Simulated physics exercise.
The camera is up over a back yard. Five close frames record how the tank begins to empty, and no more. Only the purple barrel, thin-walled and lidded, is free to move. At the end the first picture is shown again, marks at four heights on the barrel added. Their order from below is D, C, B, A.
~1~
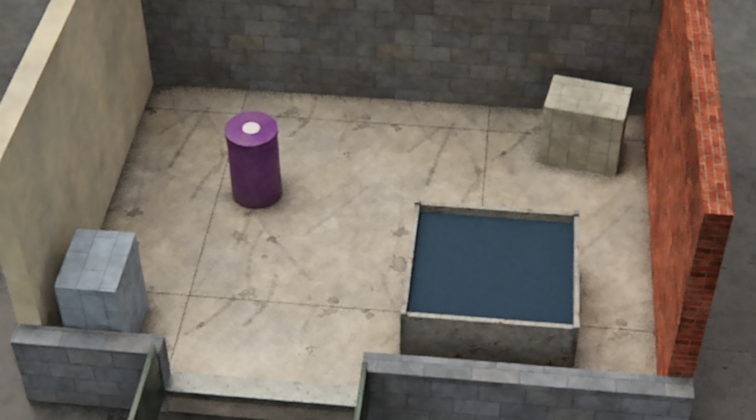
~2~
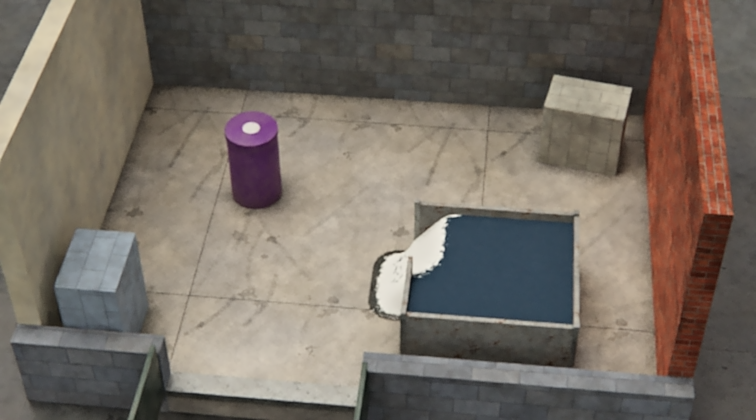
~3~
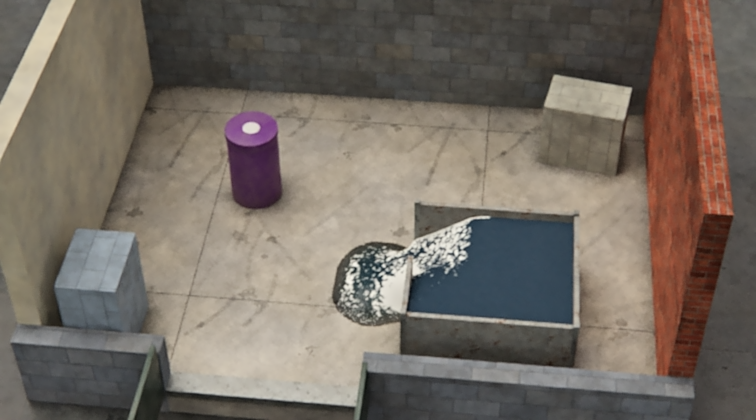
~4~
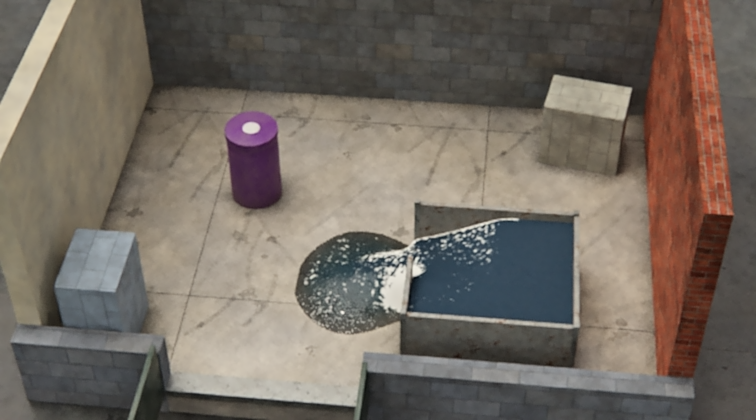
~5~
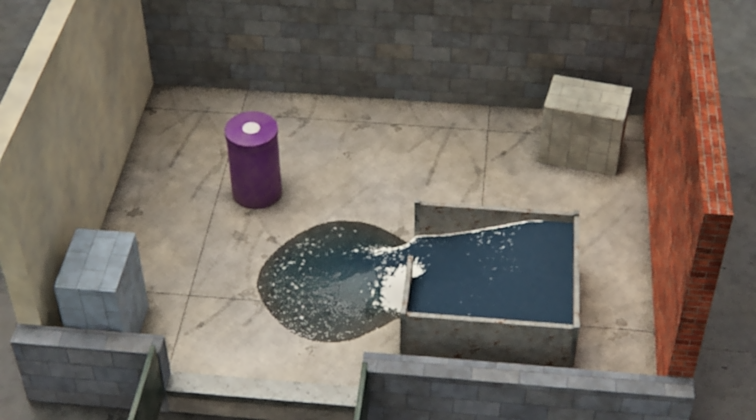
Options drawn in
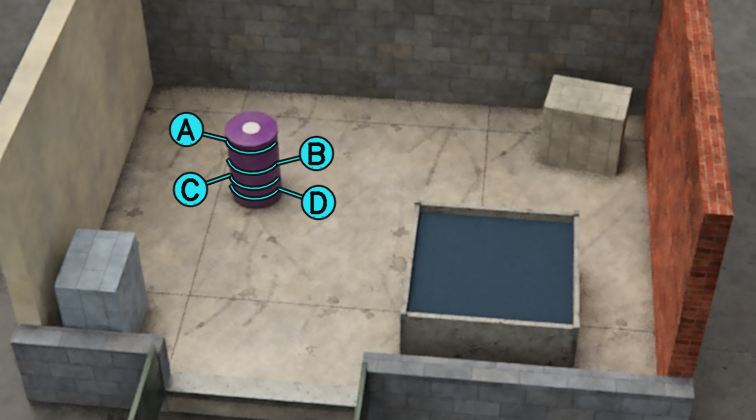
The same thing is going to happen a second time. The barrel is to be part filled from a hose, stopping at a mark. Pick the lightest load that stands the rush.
C.
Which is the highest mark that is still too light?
That would be D.
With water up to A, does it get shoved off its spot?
No, not at all.
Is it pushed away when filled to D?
Yes, it does.
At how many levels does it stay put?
Three of the four.
On the marked copy, A at (247, 152); B at (249, 173); C at (251, 188); D at (252, 198); from the bottom up D, C, B, A.
With A, it does not move.
With B, it does not move.
With C, it does not move.
With D, it is pushed about half its own width away.
